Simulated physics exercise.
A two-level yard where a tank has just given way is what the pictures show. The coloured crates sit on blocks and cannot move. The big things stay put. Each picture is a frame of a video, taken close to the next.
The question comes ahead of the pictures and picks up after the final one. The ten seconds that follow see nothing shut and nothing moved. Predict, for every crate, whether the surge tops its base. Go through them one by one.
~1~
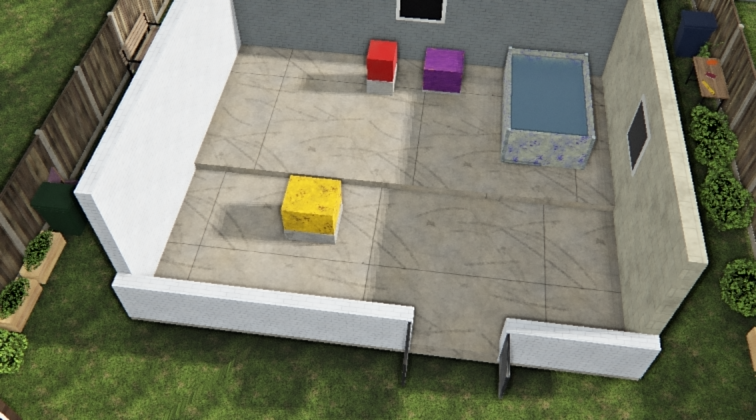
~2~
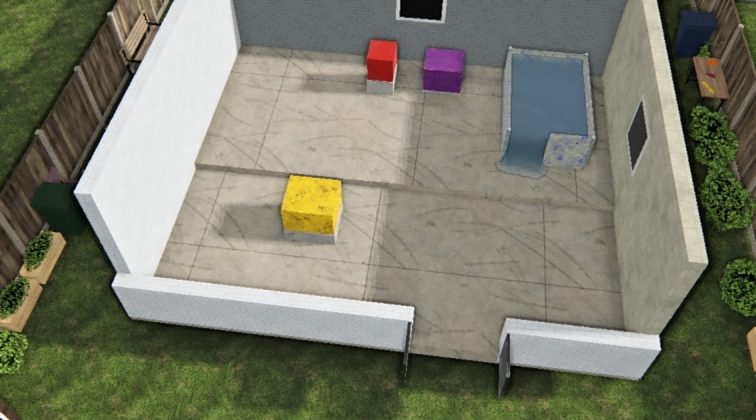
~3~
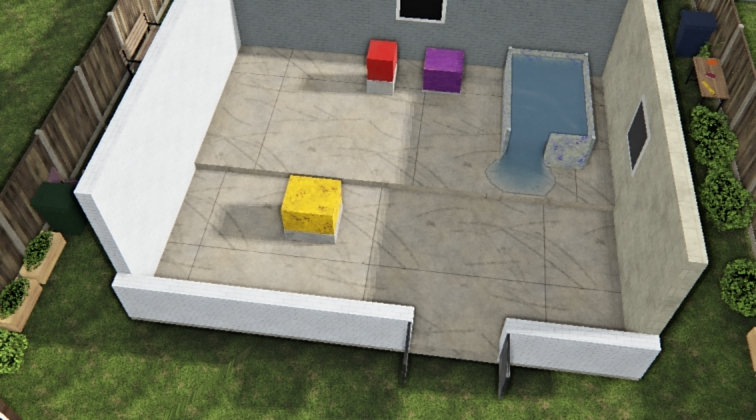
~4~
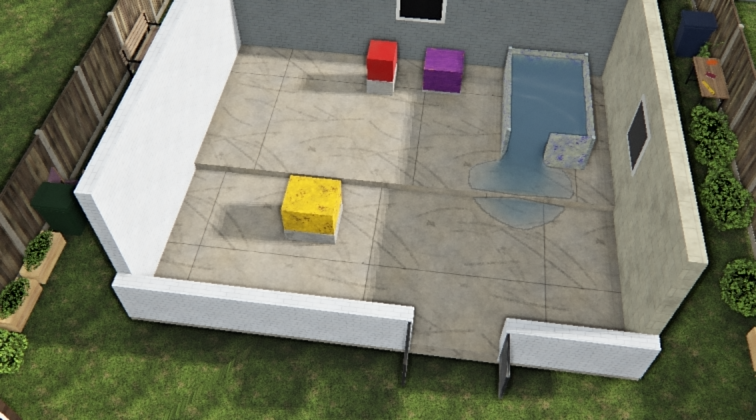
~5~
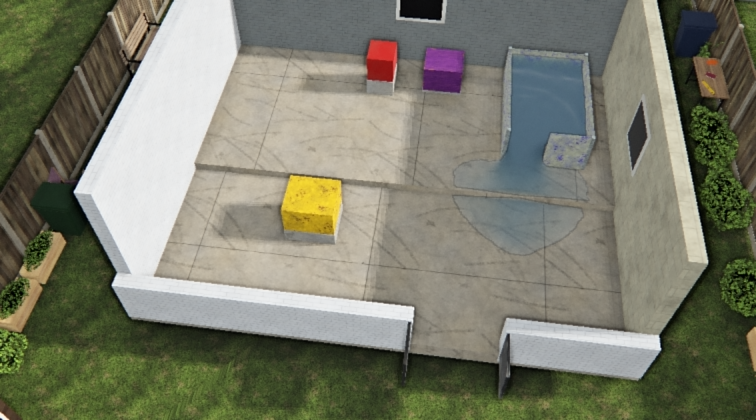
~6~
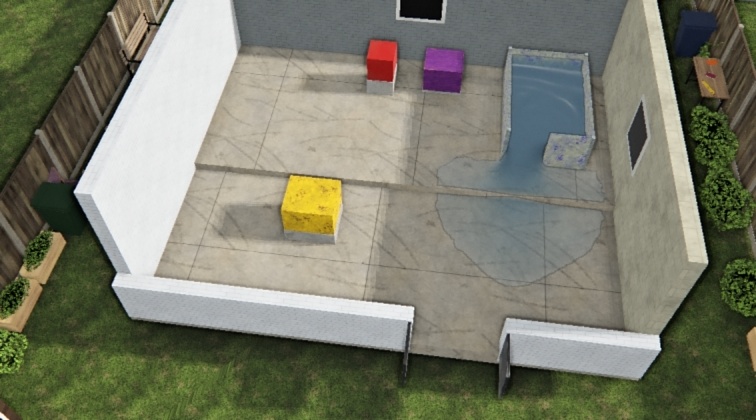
Outcome: The yellow crate will have no water on it, the purple crate will have no water on it, the red crate will have no water on it.
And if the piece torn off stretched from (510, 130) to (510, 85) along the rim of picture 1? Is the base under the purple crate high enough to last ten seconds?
The purple crate gets flooded.
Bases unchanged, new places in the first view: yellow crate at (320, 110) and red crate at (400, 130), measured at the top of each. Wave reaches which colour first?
I would go with the red-painted one.
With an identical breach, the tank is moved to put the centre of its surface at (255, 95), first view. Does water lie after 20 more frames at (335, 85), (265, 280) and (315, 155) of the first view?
Untouched, submerged, untouched.
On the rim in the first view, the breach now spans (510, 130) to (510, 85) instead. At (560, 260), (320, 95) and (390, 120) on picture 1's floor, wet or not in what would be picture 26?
Place one: Spared by the leak. Place two: Reached by the flood. Place three: Reached by the flood.
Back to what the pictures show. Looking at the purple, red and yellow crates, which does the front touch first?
I'd go with the yellow one.
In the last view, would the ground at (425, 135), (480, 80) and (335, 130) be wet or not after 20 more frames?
First spared, second spared, third spared.
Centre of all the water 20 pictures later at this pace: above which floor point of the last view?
Centre point: Around (514, 190).
A moment on, water covers 30 % of the floor; the yellow crate not reached, the purple crate not reached, the red crate not reached.
Next, water covers 35 % of the floor; the yellow crate water round its plinth, the purple crate not reached, the red crate not reached.
Then, water covers 40 % of the floor; the yellow crate water round its plinth, the purple crate not reached, the red crate not reached.
Later, water covers 50 % of the floor; the yellow crate water round its plinth, the purple crate not reached, the red crate not reached.
In the end, water covers 55 % of the floor; the yellow crate stayed above the water, the purple crate stayed above the water, the red crate stayed above the water.
